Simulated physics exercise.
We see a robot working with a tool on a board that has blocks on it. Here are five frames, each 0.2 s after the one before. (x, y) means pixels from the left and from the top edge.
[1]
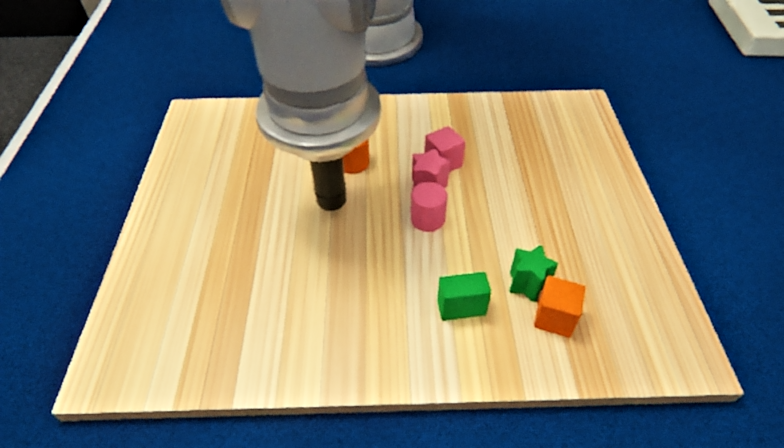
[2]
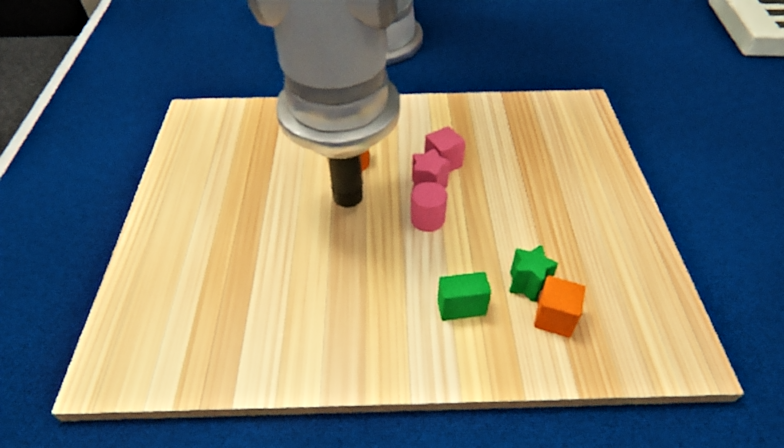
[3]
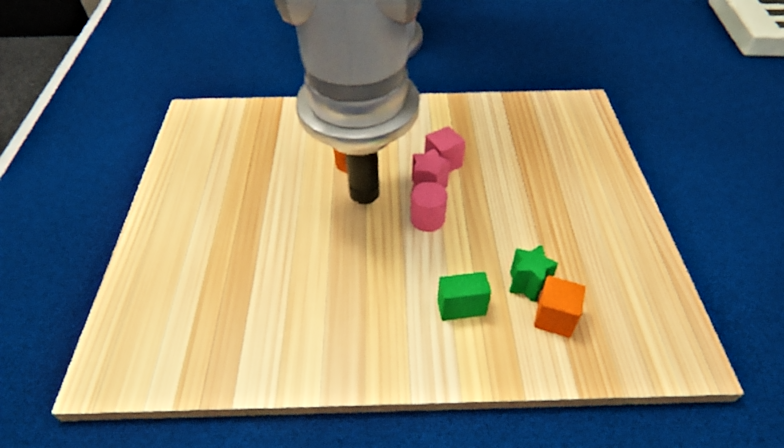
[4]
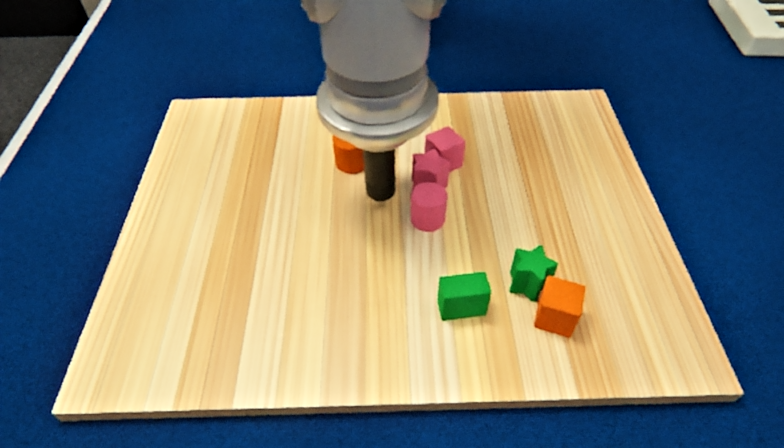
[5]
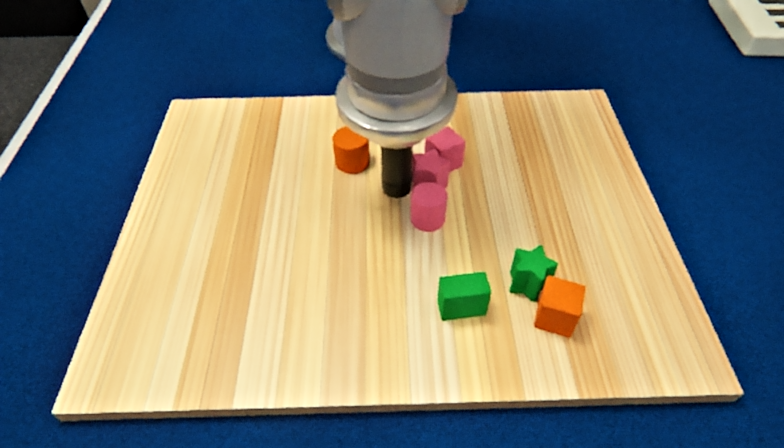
Robot arm with a black-tipped tool moving steadily right across a wooden board toward pink blocks, while the blocks stay still.
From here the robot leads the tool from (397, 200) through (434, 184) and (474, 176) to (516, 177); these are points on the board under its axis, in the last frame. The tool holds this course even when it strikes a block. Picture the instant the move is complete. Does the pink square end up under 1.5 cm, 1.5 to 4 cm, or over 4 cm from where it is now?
Moves 1.5 to 4 cm.
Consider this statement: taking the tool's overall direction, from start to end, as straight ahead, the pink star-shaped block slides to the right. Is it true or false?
It is false.
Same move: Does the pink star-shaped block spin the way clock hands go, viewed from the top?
No, that is not what happens.
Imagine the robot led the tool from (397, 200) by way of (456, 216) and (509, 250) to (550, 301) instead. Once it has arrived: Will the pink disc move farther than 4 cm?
It seems so.
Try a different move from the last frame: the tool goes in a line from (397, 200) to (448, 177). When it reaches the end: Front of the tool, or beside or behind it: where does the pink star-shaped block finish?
My guess is it keeps its place ahead of the tool.
On the path given first. One third of the way, tool at (435, 172); pink star-shaped block at (467, 149); pink square at (462, 128), turned 65° anticlockwise.
Two thirds of the way, tool at (477, 164); pink star-shaped block at (501, 140), turned 35° anticlockwise; pink square at (463, 127), turned 70° anticlockwise.
At the end, tool at (519, 165); pink disc unmoved; pink star-shaped block at (526, 134), turned 70° anticlockwise; pink square at (463, 127), turned 70° anticlockwise.
